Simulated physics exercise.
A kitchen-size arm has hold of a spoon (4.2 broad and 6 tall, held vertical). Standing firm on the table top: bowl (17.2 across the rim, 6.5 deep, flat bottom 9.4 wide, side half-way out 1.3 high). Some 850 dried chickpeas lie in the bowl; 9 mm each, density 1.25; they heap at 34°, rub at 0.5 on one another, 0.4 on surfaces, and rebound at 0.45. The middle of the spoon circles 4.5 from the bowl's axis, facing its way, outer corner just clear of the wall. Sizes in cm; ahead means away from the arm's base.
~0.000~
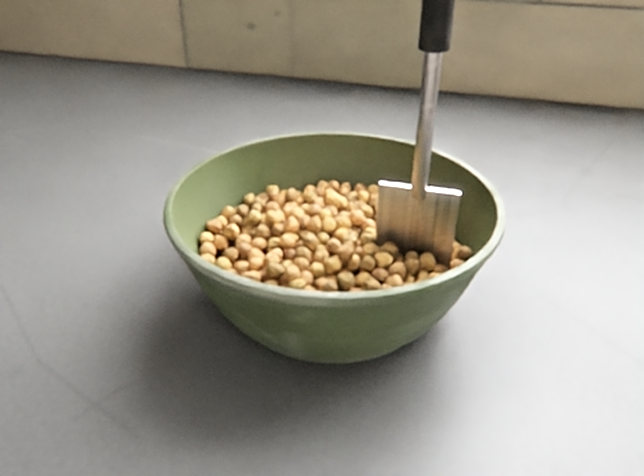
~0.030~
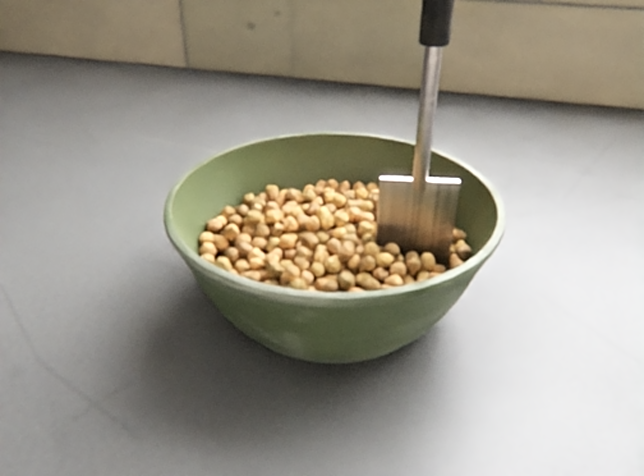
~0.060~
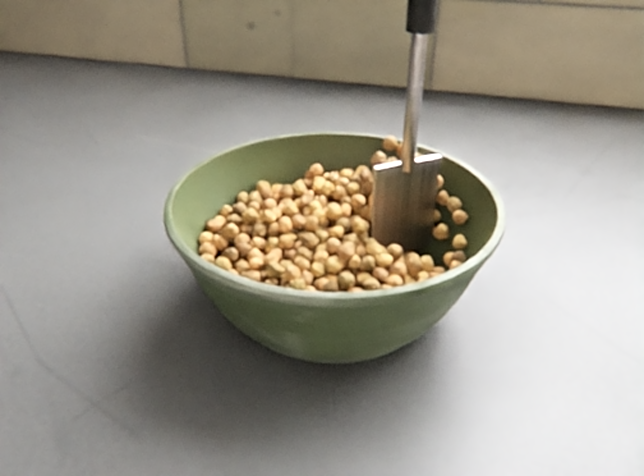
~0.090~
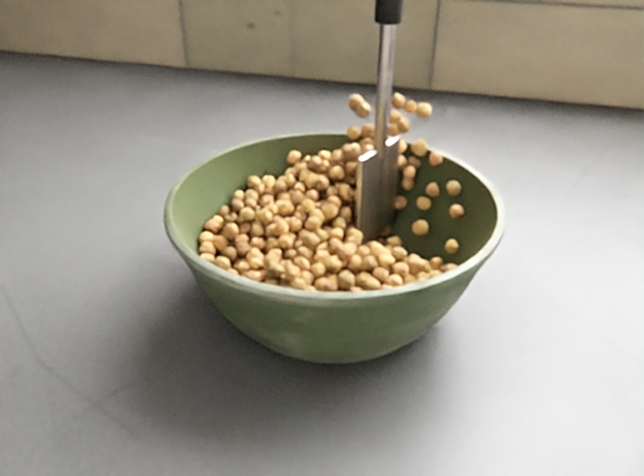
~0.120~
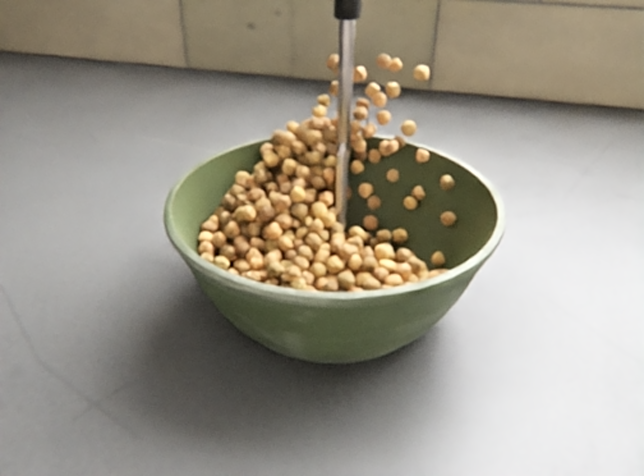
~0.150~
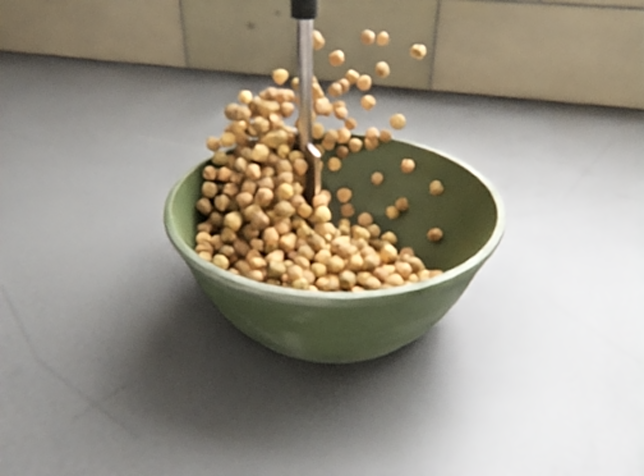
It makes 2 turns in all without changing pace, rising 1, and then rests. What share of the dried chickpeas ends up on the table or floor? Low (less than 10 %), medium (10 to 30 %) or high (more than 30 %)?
Answer: High; more than 30 % of the dried chickpeas finish on the table or floor.
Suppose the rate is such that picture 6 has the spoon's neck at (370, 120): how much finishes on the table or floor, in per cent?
Some 30 per cent.
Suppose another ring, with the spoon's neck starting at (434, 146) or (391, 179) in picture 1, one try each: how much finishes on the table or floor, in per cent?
About 35 and 25 per cent.
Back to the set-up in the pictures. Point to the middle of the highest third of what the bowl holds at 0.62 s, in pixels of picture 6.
At about (257, 275).
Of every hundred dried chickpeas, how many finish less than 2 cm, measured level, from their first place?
About 10 per cent.
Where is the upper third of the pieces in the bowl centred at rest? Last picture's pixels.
Around (373, 245).
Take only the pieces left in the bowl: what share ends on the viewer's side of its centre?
Some 45 per cent.
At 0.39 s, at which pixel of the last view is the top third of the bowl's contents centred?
Near (438, 219).
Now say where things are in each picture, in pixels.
Spoon neck at (422, 161), 0° round; upper third of the load around (328, 244), from x 205 to 465, top at y 190; 850 in the bowl, in the first picture.
Spoon neck at (423, 153), 11° round; upper third of the load around (331, 237), from x 205 to 465, top at y 185, in the second picture.
Spoon neck at (410, 136), 39° round; upper third of the load around (333, 217), from x 205 to 460, top at y 145, in the third picture.
Spoon neck at (382, 123), 68° round; upper third of the load around (324, 205), from x 205 to 455, top at y 100; 848 in the bowl, 2 in flight or on the tool, in the fourth picture.
Spoon neck at (344, 116), 97° round; upper third of the load around (305, 192), from x 205 to 450, top at y 60; 838 in the bowl, 12 in flight or on the tool, in the fifth picture.
Spoon neck at (305, 117), 126° round; upper third of the load around (275, 180), from x 200 to 450, top at y 40; 828 in the bowl, 22 in flight or on the tool, in the sixth picture.
By 0.39 s, 356° round, highest piece 11 above the table; 580 in the bowl, 147 on the table or floor, 123 in flight or on the tool.
By 0.62 s, 226° round, highest piece 10 above the table; 471 in the bowl, 346 on the table or floor, 33 in flight or on the tool.
By 0.94 s, 0° round, highest piece 6 above the table; 446 in the bowl, 402 on the table or floor, 2 in flight or on the tool.
By 1.64 s, 0° round, highest piece 5 above the table; 446 in the bowl, 404 on the table or floor.
Final count, 446 in the bowl, 404 on the table or floor. That is 48 % on the table or floor.
